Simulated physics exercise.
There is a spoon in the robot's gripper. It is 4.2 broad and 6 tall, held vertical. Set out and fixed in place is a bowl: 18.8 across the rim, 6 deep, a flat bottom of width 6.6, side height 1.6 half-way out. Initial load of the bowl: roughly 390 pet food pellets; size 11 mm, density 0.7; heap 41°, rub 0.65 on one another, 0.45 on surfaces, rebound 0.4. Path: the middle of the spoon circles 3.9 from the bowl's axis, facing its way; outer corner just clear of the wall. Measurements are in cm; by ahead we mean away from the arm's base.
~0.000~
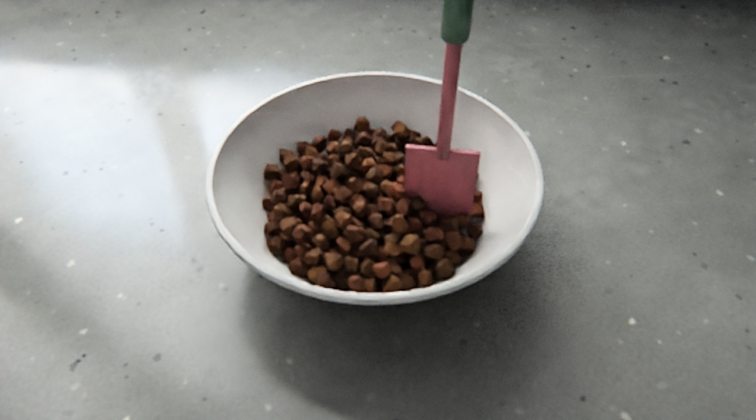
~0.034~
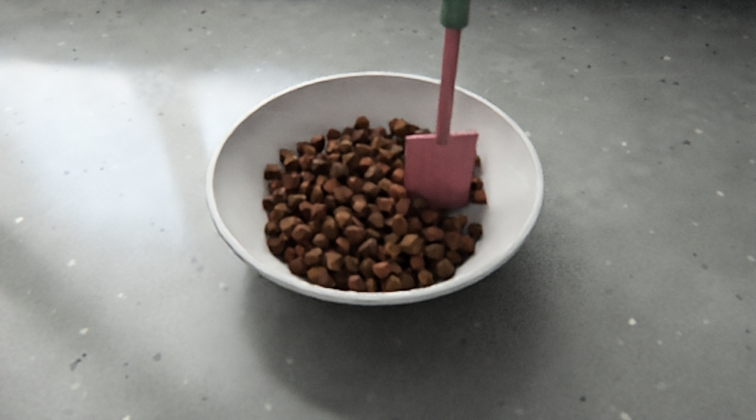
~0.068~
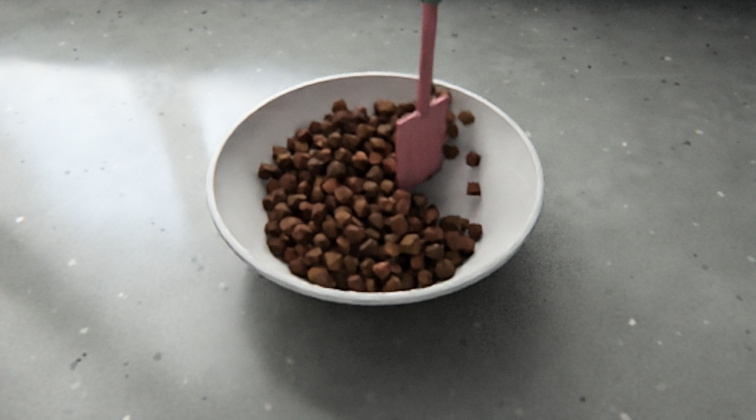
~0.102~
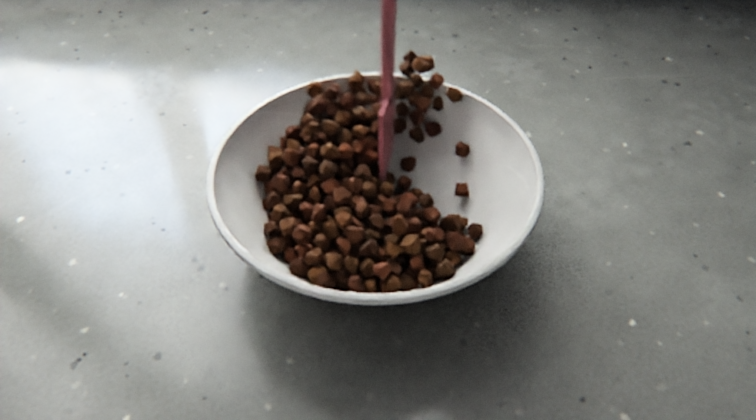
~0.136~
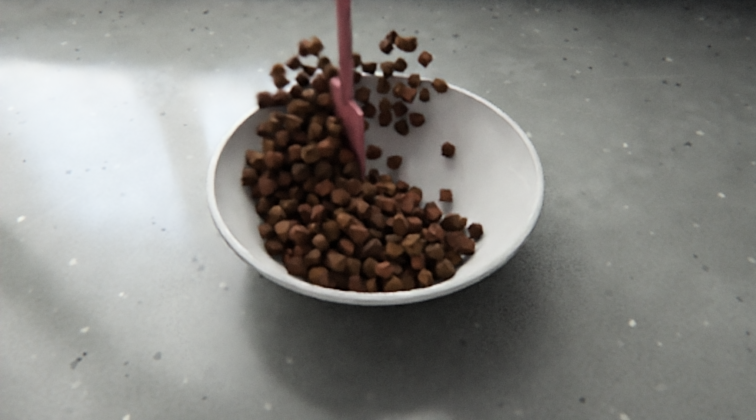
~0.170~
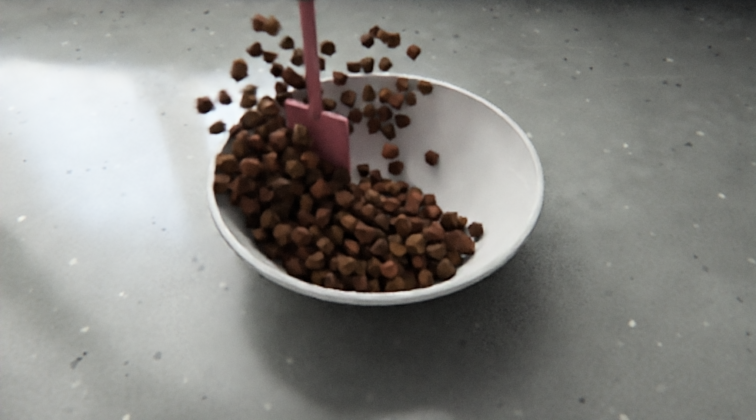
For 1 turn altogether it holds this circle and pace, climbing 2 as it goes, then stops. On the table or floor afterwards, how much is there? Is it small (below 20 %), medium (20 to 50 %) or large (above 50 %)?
It is medium.
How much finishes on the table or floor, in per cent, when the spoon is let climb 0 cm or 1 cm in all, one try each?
Near 40 in a hundred, then 40 in a hundred.
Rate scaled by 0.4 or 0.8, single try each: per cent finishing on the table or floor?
Estimates in order: Near 5 % and near 20 %.
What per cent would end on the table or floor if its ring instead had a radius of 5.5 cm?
Around 5 in a hundred.
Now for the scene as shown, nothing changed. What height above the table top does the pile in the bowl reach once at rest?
About 5.5 centimetres.
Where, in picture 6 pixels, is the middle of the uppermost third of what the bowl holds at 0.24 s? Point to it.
Roughly pixel (306, 226).
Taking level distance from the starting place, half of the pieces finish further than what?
Near 7 cm.
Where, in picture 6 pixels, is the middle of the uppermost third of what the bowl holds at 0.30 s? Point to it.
The centre is roughly (431, 243).
By 0.24 s, 233° round, highest piece 11 above the table; 340 in the bowl, 7 on the table or floor, 43 in flight or on the tool.
By 0.30 s, 303° round, highest piece 10 above the table; 301 in the bowl, 30 on the table or floor, 59 in flight or on the tool.
By 0.53 s, 0° round, highest piece 5 above the table; 268 in the bowl, 122 on the table or floor.
By 1.23 s, 0° round, highest piece 5 above the table; 268 in the bowl, 122 on the table or floor.
Final count, 268 in the bowl, 122 on the table or floor. That is 31 % on the table or floor.
